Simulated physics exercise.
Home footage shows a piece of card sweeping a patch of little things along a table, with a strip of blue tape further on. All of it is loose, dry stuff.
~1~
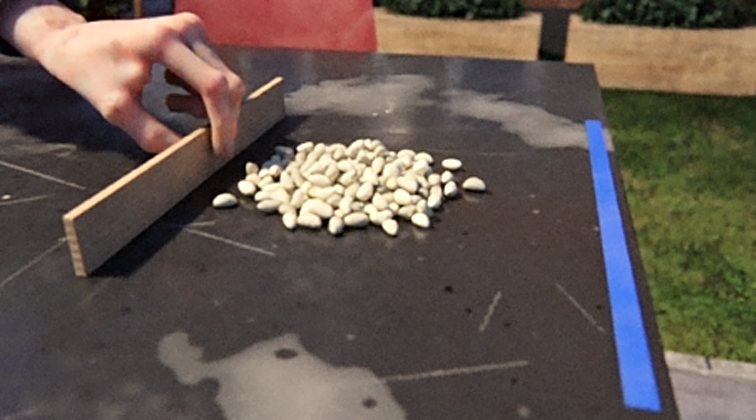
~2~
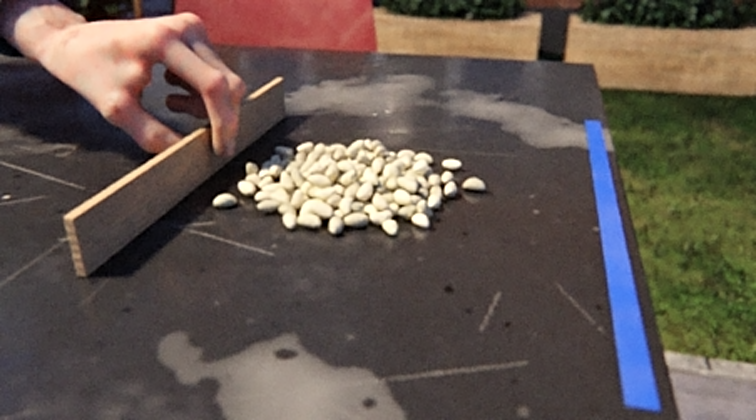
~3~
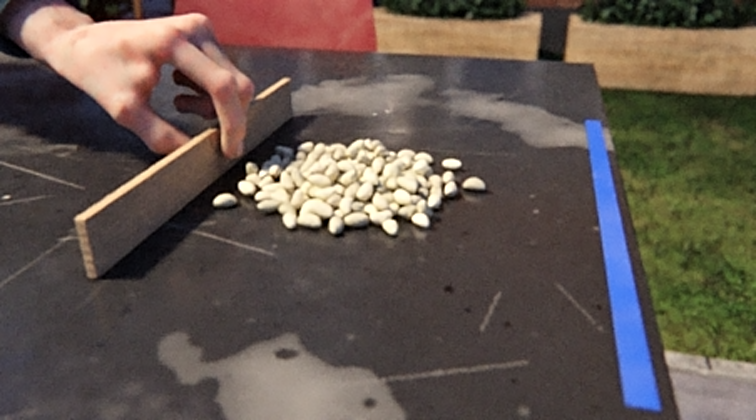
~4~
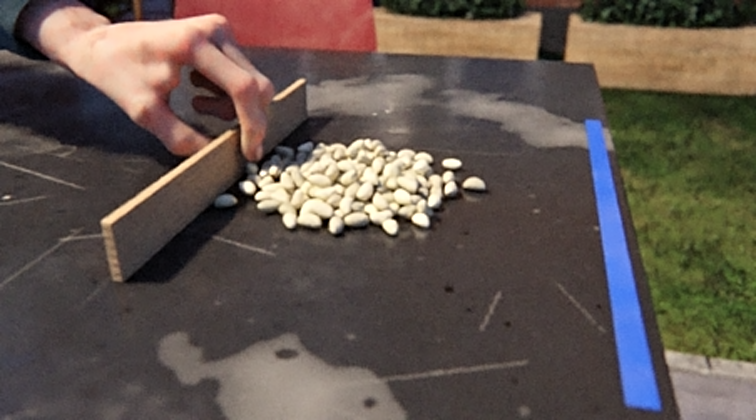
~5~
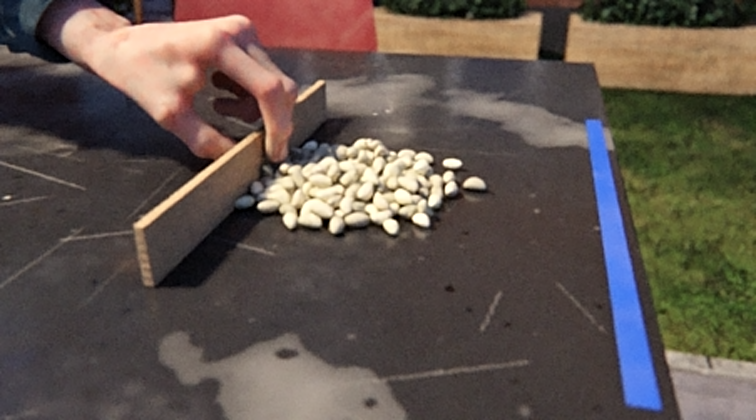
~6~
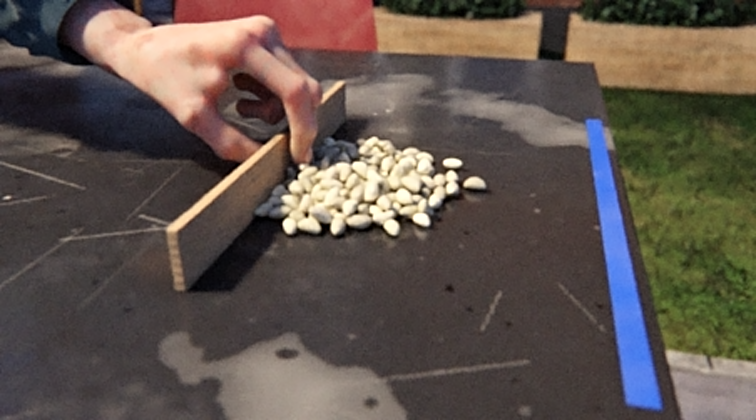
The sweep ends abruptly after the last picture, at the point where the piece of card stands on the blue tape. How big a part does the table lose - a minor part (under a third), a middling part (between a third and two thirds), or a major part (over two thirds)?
I'd guess the spill tops two thirds of the heap.
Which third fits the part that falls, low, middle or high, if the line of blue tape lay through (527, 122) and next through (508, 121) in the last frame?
One: Under a third. Two: Below one third.
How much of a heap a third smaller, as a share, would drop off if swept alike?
It would be roughly 100 percent.
Soon, piece of card still moving, near (452, 148); heap all on the table, its front near (586, 197).
A while on, piece of card stopped at the blue tape; heap most over the edge.
Towards the end, piece of card stopped at the blue tape; heap all over the edge.
Finally, piece of card stopped at the blue tape; heap all over the edge.
